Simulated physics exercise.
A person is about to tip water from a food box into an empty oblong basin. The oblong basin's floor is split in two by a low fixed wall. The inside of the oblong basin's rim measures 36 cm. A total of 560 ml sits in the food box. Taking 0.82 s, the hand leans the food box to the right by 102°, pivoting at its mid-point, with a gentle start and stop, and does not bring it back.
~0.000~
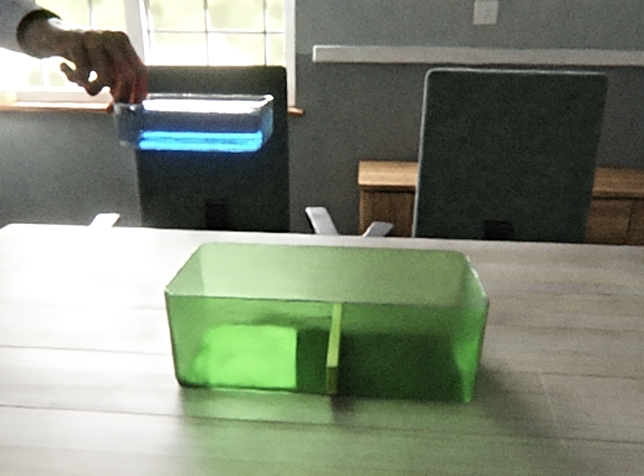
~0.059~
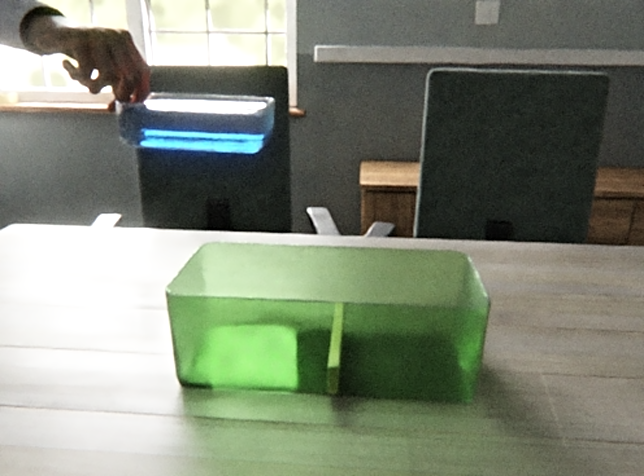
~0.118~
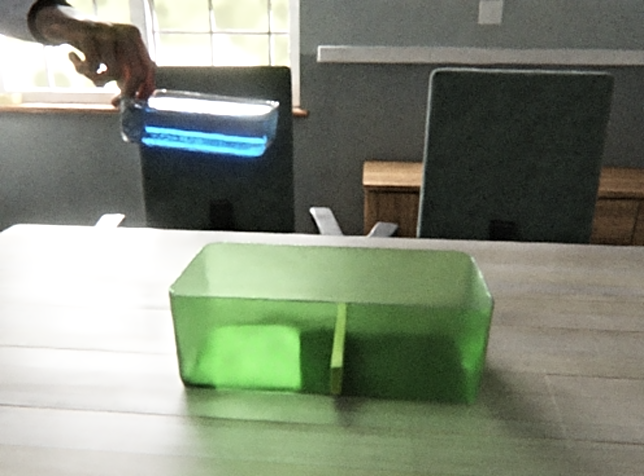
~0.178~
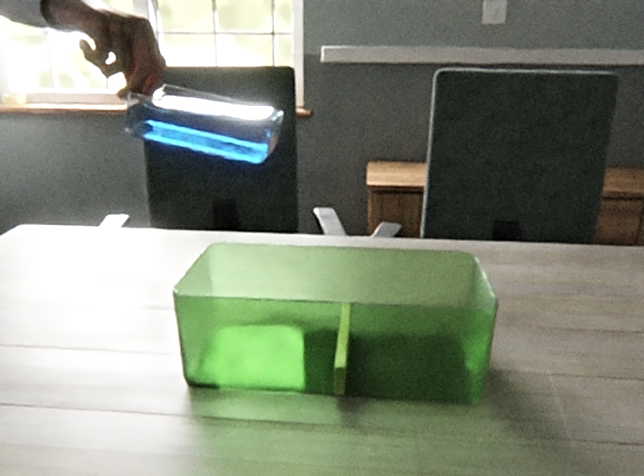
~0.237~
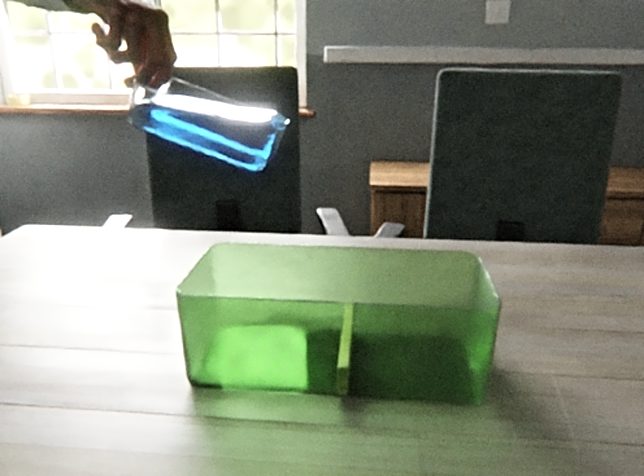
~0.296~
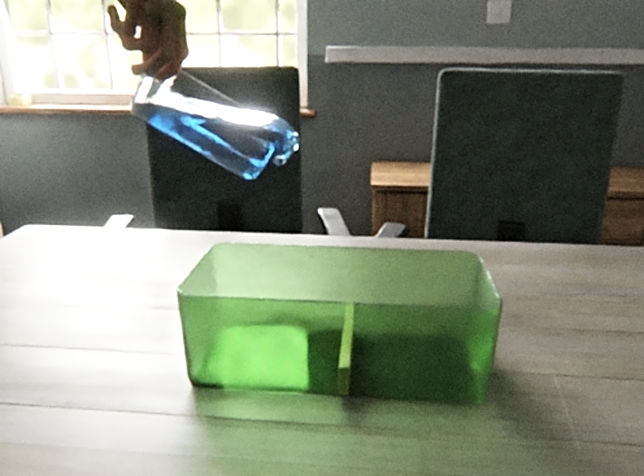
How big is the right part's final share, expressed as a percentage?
Some 52 per cent.
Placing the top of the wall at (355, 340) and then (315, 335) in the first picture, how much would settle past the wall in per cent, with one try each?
Respectively close to 15 and 70 %.
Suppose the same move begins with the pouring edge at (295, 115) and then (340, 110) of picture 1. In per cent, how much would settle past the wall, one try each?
75 in a hundred, followed by 85 in a hundred.
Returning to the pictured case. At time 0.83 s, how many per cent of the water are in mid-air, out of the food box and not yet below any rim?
3 per cent, roughly.
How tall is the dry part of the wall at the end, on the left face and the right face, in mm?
Left 28 mm, right 24 mm.
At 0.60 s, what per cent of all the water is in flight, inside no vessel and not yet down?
About 42 per cent.
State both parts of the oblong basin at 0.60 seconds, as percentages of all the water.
Lab note: Left near 20 %, right near 32.
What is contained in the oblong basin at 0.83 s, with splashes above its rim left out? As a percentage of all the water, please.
Reading: Approx. 94 %.
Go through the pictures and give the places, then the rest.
It leans 0°; its right rim is at (266, 104); the water meets the walls at (134, 106) and (266, 109); the oblong basin's rim runs from (183, 267) to (477, 278); the wall's top is at (336, 333), in the first picture.
It leans 1°; its right rim is at (268, 106); the water meets the walls at (135, 106) and (267, 110), in the second picture.
It leans 5°; its right rim is at (272, 111); the water meets the walls at (140, 104) and (271, 113), in the third picture.
It leans 11°; its right rim is at (277, 119); the water meets the walls at (144, 102) and (277, 115), in the fourth picture.
It leans 20°; its right rim is at (280, 129); the water meets the walls at (148, 101) and (280, 122); 4 per cent is over the edge, in the fifth picture.
It leans 29°; its right rim is at (279, 141); the water meets the walls at (150, 98) and (264, 125); 12 per cent is over the edge, in the sixth picture.
Then, 0.60 s in, the tilt is 85° and 5 per cent is still to pour, 21 is left of the wall and 32 right of it.
Then, 0.83 s in, the tilt is 102° and 2 per cent is still to pour, 42 is left of the wall and 52 right of it.
Then, 1.06 s in, the tilt is 102° and 0 per cent is still to pour, 45 is left of the wall and 52 right of it.
Then, 1.32 s in, the tilt is 102° and 0 per cent is still to pour, 46 is left of the wall and 52 right of it.
Finally, 46 per cent lies left of the wall, 52 right of it and 3 outside.
